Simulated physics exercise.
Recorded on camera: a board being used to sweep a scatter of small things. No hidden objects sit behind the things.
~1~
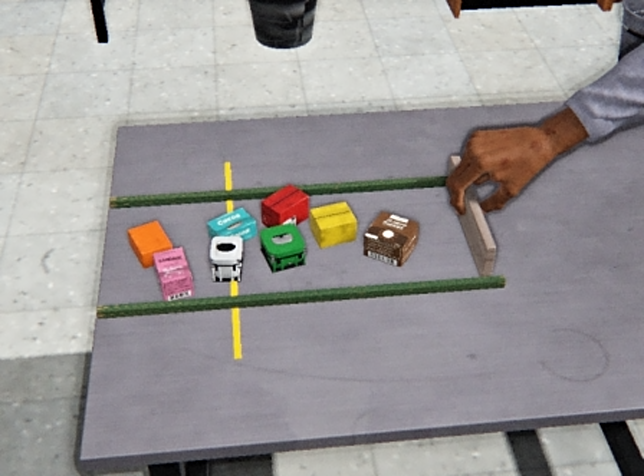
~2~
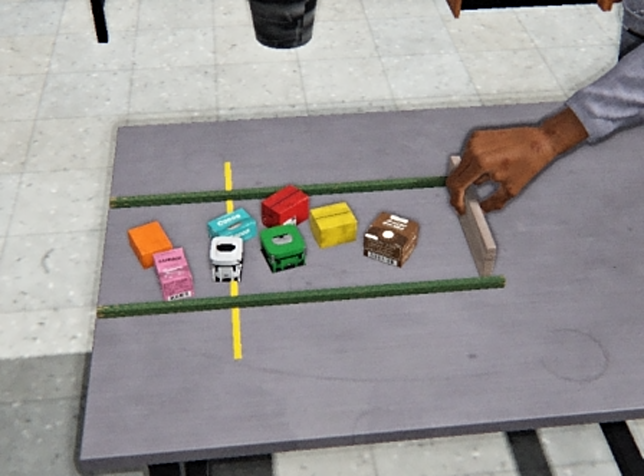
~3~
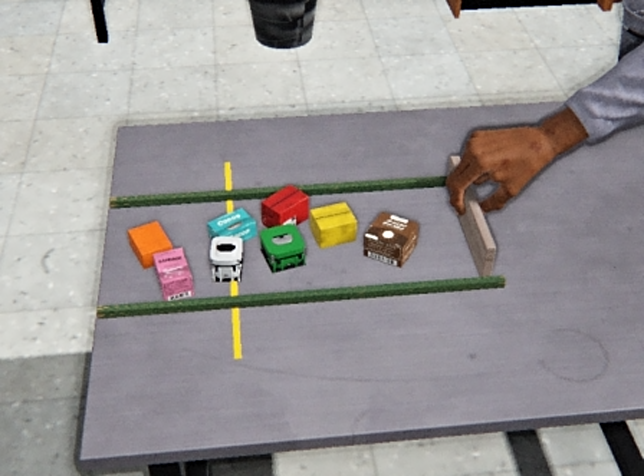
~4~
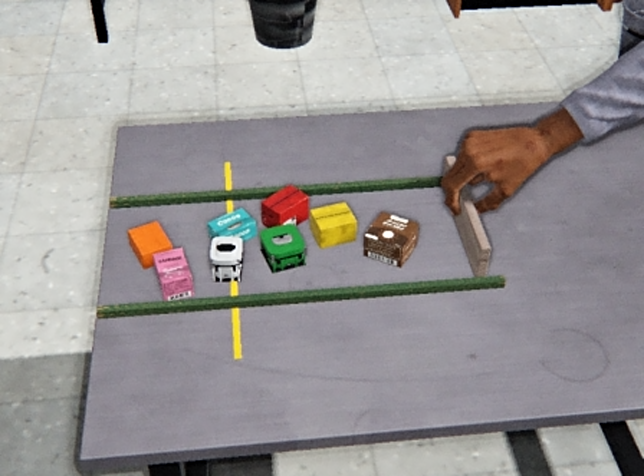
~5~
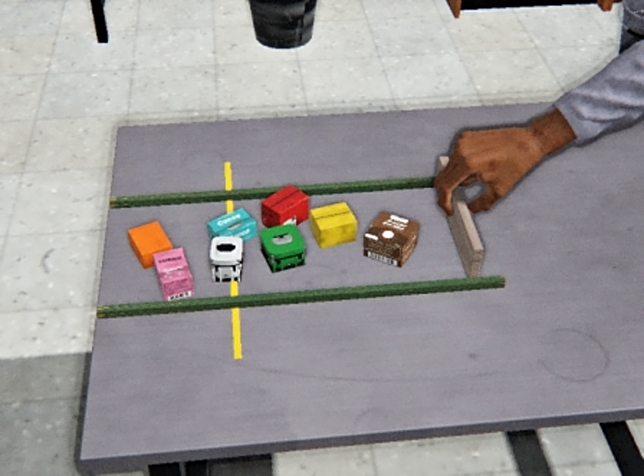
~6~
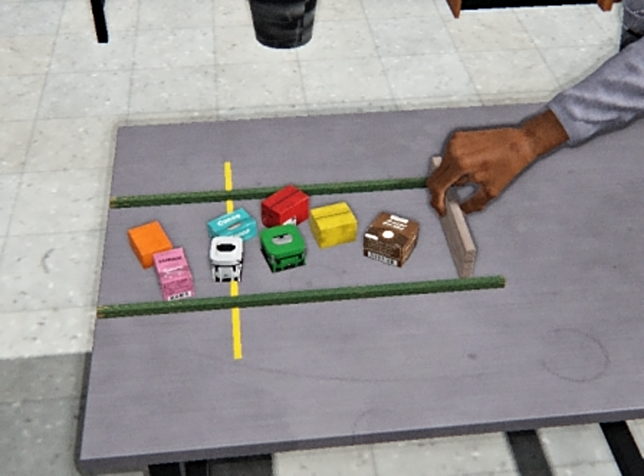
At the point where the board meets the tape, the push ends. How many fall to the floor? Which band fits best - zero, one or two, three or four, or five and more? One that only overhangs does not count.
The band that fits is zero.
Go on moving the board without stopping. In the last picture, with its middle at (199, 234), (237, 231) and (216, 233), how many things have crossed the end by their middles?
In order of the places given, that's 2, 0 and 1.
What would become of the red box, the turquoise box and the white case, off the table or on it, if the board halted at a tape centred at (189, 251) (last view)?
The red box stays put, the turquoise box stays put, the white case topples down.
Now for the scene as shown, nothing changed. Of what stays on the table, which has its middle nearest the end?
Result - the pink box.
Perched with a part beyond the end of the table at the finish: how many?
The figure is 1.
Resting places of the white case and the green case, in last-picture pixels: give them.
First (136, 269), then (170, 253).
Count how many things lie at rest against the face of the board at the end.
Result: 3 in all.
Soon after, none off yet; orange block at rest near (150, 245); pink box at rest near (174, 275); white case at rest near (227, 259).
In the end, the number that fall off is zero.
